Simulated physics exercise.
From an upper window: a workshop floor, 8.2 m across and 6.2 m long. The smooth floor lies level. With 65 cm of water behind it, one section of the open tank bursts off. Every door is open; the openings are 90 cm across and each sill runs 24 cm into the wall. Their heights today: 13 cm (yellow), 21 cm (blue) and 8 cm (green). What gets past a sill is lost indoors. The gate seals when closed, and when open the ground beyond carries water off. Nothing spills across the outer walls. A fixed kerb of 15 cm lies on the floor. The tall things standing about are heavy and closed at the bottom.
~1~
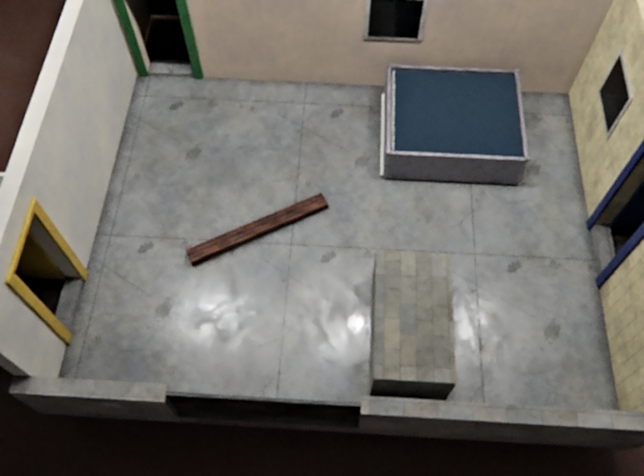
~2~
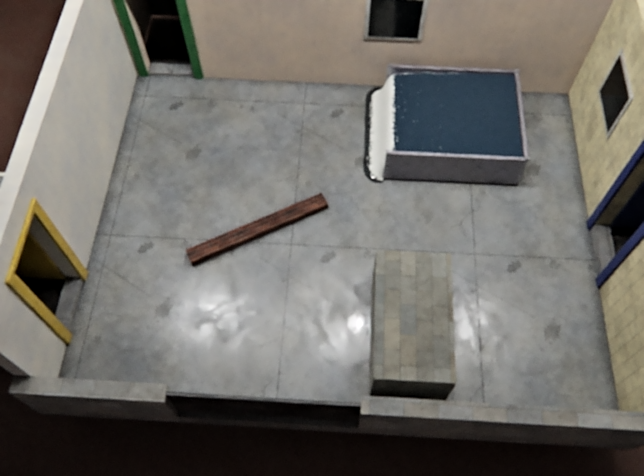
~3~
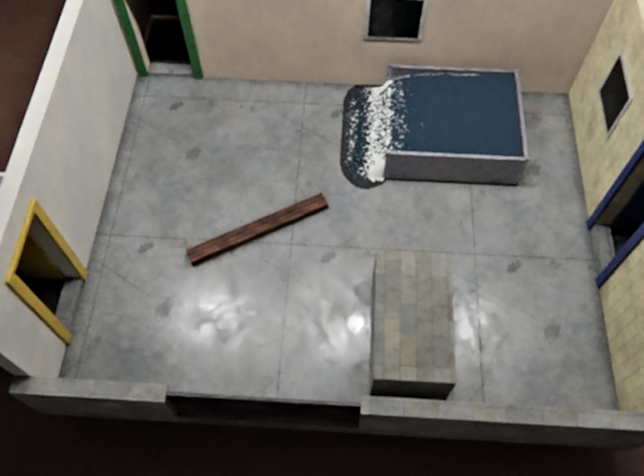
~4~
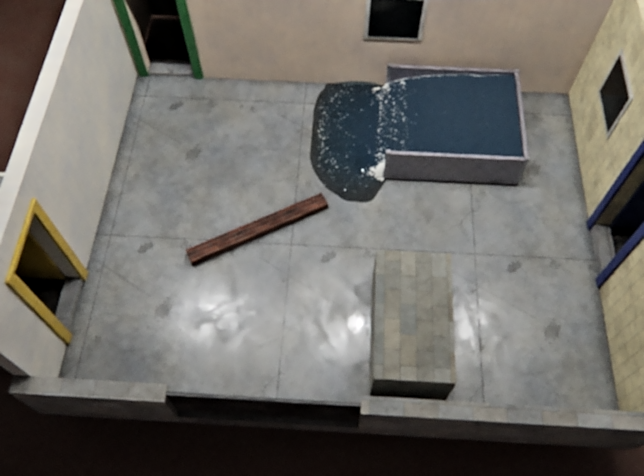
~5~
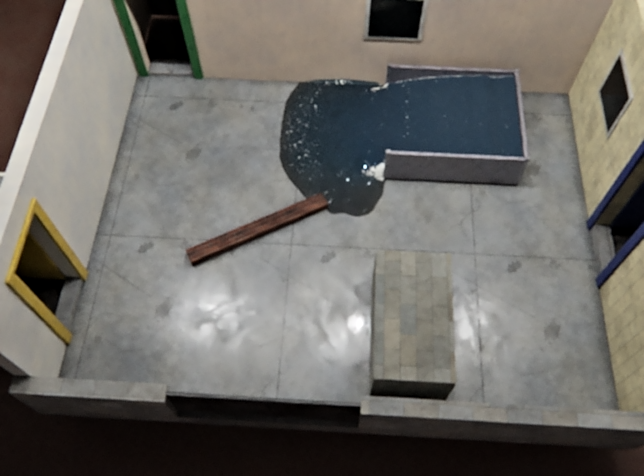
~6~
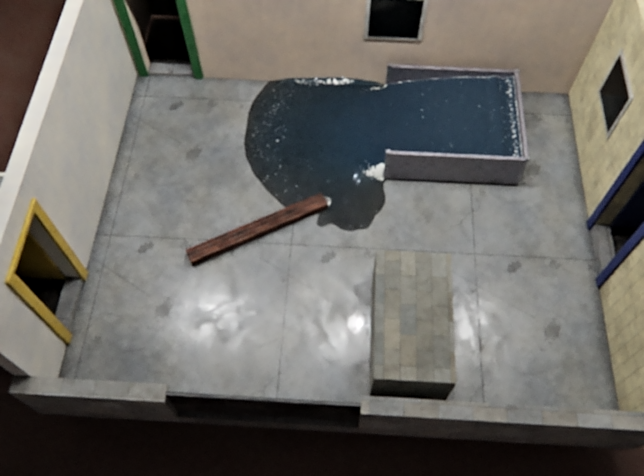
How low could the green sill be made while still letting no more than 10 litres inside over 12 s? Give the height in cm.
About 29 cm.
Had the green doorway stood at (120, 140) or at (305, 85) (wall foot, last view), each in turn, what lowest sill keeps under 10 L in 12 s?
About 27 and 14.5 cm.
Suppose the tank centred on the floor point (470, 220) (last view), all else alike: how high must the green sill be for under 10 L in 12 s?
Some 20 cm.
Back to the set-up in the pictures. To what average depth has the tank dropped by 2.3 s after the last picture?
Roughly 16 cm on average.
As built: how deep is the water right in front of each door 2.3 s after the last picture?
In cm: Yellow 11, blue 0, green 18.
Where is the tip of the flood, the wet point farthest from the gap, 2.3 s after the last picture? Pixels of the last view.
Around (64, 357).
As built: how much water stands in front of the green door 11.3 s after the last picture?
About 6.0 cm.
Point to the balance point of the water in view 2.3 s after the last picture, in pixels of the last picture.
Around (269, 146).
Then, 0.7 s after the last picture water covers 30 % of the floor, deepest (28 cm) near (381, 158); 6 cm at the green door, 0 litres in over its 8 cm sill.
Then, 2.3 s after the last picture water covers 40 % of the floor, deepest (34 cm) near (134, 91); 18 cm at the green door, 38 litres in over its 8 cm sill.
Then, 11.3 s after the last picture water covers 85 % of the floor, deepest (10 cm) near (365, 363); 6 cm at the green door, 206 litres in over its 8 cm sill.
At the green door as built, the water peaked near 23 cm, 2.5 s after the last picture.
Run again over the same 12 s with other heights there, 23 litres in over 24.5 cm, 2 litres over 33.5 cm. The limit of 10 litres is kept from about 29 cm up.
